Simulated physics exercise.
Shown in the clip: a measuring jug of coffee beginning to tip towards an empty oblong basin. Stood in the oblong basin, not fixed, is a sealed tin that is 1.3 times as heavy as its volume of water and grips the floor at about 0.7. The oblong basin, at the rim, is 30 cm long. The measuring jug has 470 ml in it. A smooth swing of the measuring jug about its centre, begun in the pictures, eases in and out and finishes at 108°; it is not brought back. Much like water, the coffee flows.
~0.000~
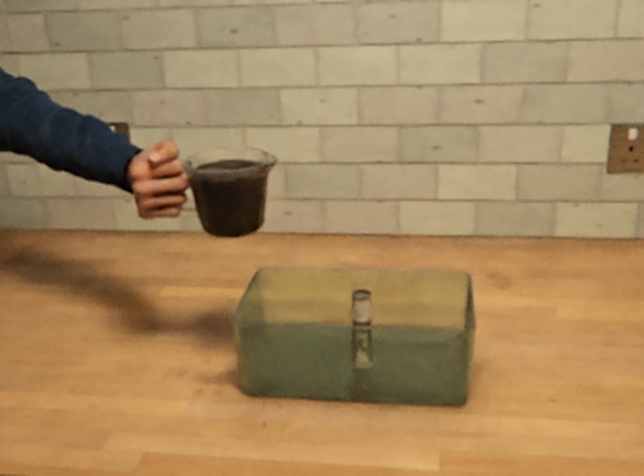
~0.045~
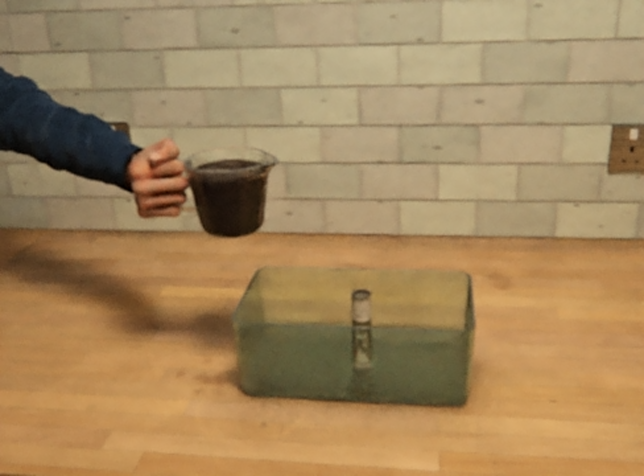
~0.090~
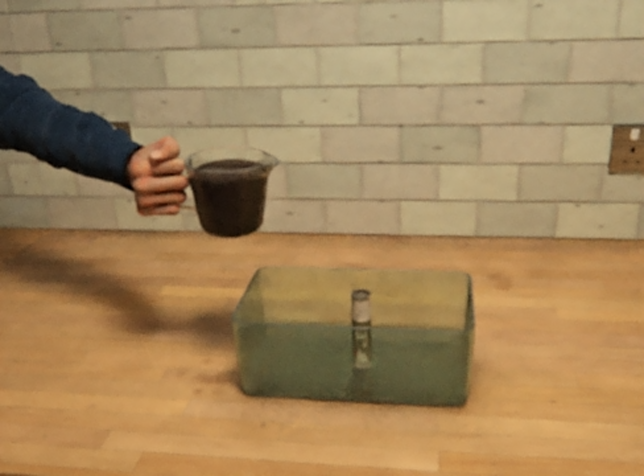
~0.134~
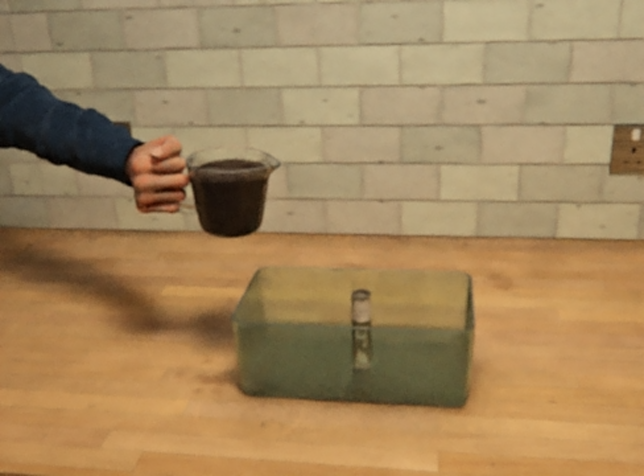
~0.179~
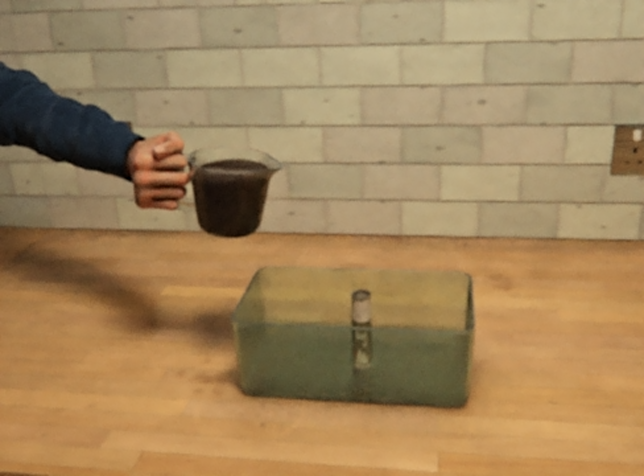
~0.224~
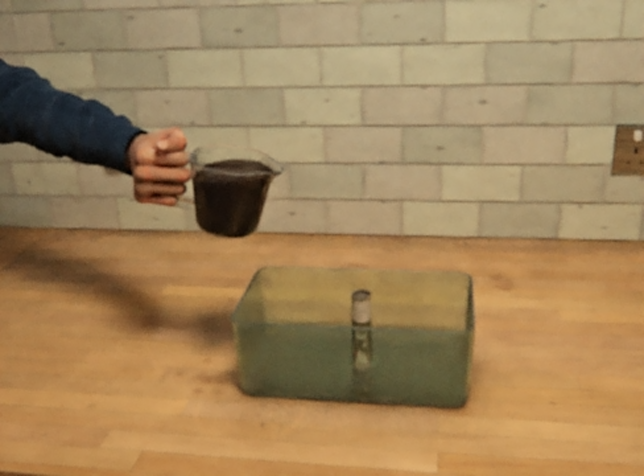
In the video, a hand holds a glass measuring jug of dark coffee above and to the left of an oblong basin with a tin standing in it, keeping still at first, then tilting the jug slightly to the right.
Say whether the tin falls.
You'll see it resist.
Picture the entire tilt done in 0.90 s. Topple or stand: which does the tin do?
After the tilt, the tin is still standing.
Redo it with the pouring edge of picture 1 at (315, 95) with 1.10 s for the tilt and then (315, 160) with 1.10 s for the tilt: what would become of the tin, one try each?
Run one: It does not tip. Run two: It tumbles.
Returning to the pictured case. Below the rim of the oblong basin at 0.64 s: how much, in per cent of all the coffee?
Estimate - around 10 in a hundred parts.
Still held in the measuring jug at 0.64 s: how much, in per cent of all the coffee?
Fraction remaining: Approx. 68 per cent.
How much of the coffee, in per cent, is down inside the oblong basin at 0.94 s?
About 74 %.
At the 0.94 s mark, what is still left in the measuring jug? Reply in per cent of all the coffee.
About 10 per cent.
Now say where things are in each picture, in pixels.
Tilt 0°; pouring edge (278, 161); surface from (193, 169) to (267, 169); the oblong basin's rim runs from (245, 294) to (473, 301); the tin's top is at (361, 297), in the first picture.
Tilt 0°; pouring edge (279, 161); surface from (193, 169) to (267, 169), in the second picture.
Tilt 2°; pouring edge (279, 162); surface from (193, 168) to (268, 170), in the third picture.
Tilt 4°; pouring edge (281, 164); surface from (194, 168) to (269, 169), in the fourth picture.
Tilt 7°; pouring edge (282, 167); surface from (196, 168) to (271, 170), in the fifth picture.
Tilt 11°; pouring edge (284, 171); surface from (198, 168) to (275, 171), in the sixth picture.
After 0.64 s the tilt is 67° and 67 per cent is still to pour; the tin stands where it began.
After 0.94 s the tilt is 102° and 11 per cent is still to pour; the tin stands where it began.
After 1.26 s the tilt is 108° and 0 per cent is still to pour; the tin stands where it began.
After 1.60 s the tilt is 108° and 0 per cent is still to pour; the tin stands where it began.
In the end the tin stands where it began.
